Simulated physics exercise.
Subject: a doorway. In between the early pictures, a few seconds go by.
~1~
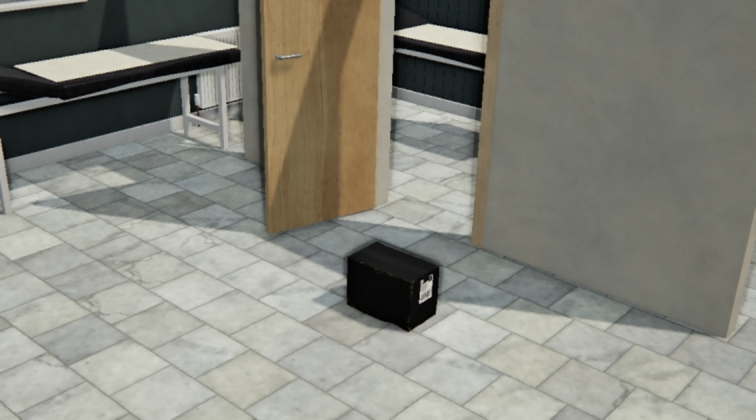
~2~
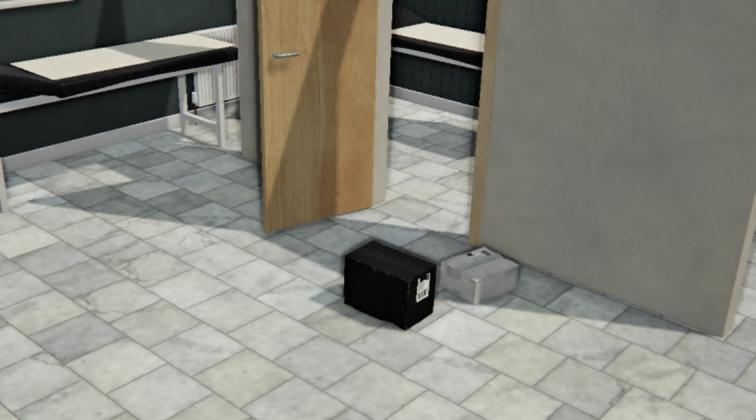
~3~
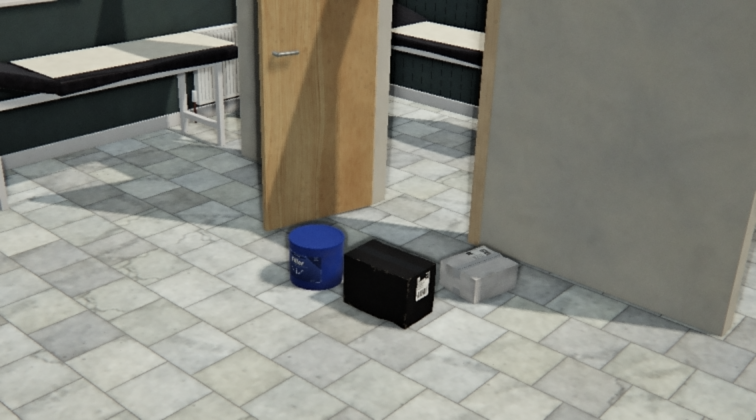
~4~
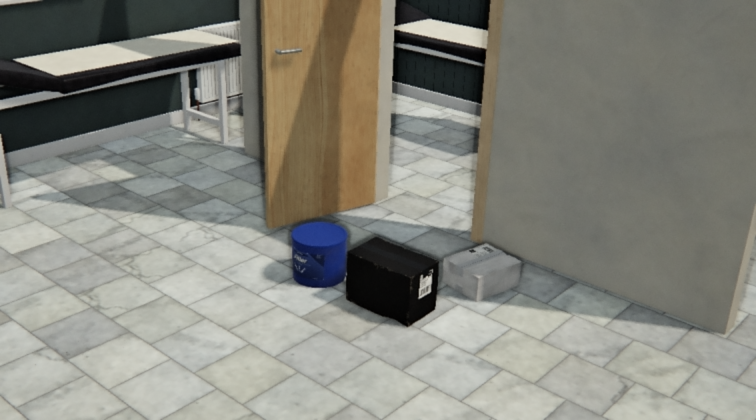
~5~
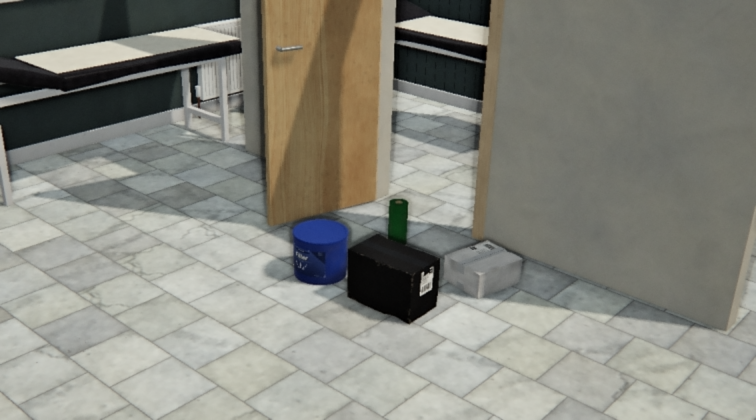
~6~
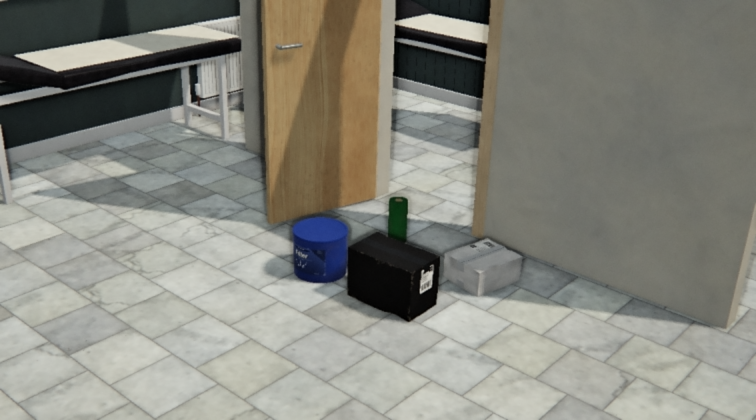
A black box sits by an open door as a white parcel, blue pail and green roll appear.
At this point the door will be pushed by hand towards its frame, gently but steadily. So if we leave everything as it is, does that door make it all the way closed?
The door will probably complete its swing.
Then, 1.20 s past the last view, door at 66°.
Then, 2.10 s past the last view, door at 30°; green roll displaced about its own width near (421, 219).
Then, 2.70 s past the last view, door at 7°; green roll displaced well along near (458, 211).
Finally, door at 0°; moved from the start, green roll; the other 3 still in place. Final places as the last picture's camera would see them, green roll near (470, 206).
